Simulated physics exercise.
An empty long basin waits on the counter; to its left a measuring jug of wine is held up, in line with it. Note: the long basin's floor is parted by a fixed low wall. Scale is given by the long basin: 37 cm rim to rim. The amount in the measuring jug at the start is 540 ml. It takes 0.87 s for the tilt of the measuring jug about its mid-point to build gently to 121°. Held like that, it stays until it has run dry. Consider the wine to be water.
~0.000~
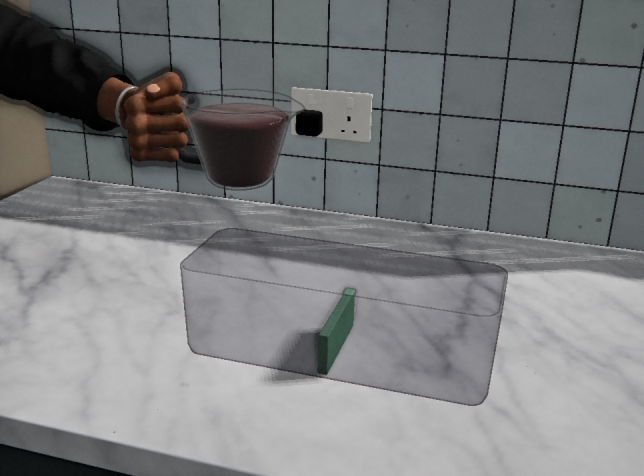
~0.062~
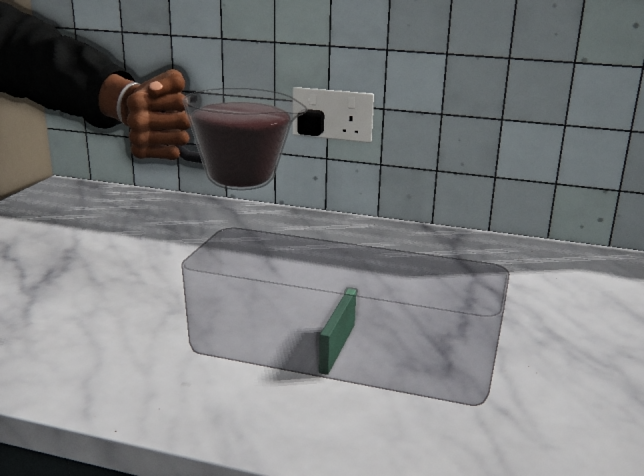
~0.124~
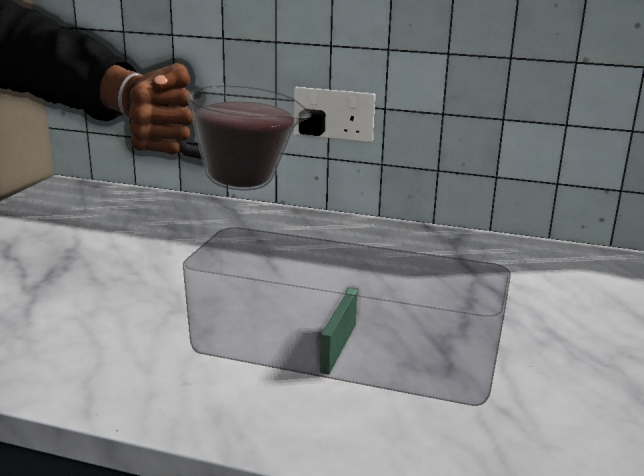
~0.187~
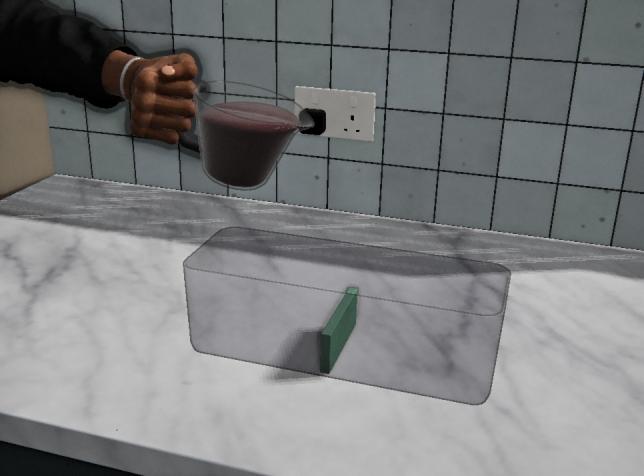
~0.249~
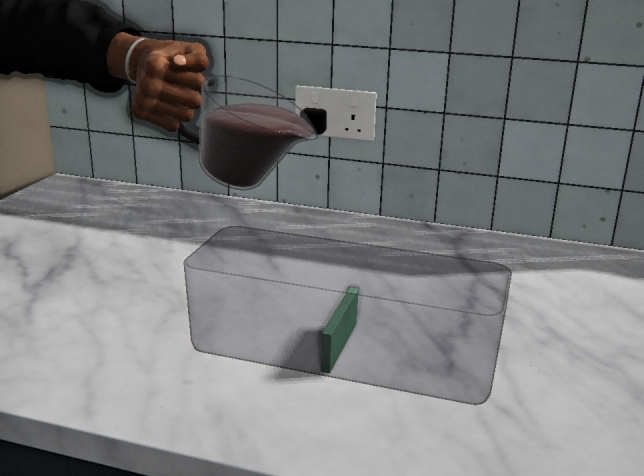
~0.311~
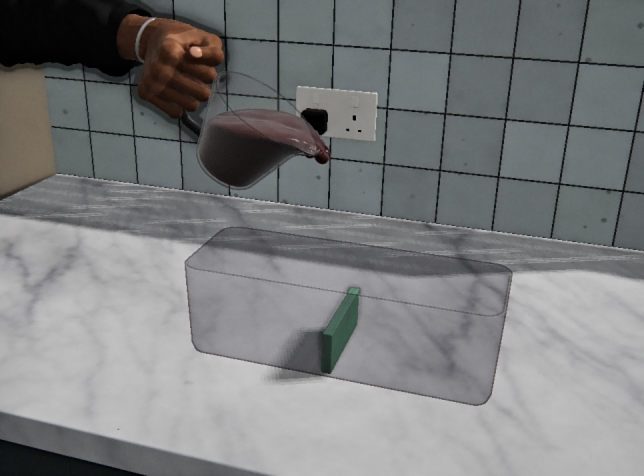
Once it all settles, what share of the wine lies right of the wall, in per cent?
45 %.
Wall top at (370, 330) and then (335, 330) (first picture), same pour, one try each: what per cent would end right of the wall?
I'd say 10 percent on the first go, 55 percent on the next.
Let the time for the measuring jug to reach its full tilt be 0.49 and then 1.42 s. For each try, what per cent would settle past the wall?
Roughly 30 per cent the first time and 60 per cent the second.
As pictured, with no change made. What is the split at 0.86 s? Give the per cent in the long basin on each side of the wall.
Near 54 on the left, 44 on the right.
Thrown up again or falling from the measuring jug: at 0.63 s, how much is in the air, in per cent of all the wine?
26 %.
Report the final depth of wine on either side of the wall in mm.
Left roughly 14 mm; right roughly 10 mm.
Then, 0.63 s in, the tilt is 99° and 22 per cent is still to pour, 14 is left of the wall and 39 right of it.
Then, 0.86 s in, the tilt is 121° and 0 per cent is still to pour, 54 is left of the wall and 44 right of it.
Then, 1.11 s in, the tilt is 121° and 0 per cent is still to pour, 53 is left of the wall and 45 right of it.
Then, 1.37 s in, the tilt is 121° and 0 per cent is still to pour, 53 is left of the wall and 45 right of it.
Finally, 53 per cent lies left of the wall, 45 right of it and 2 outside.
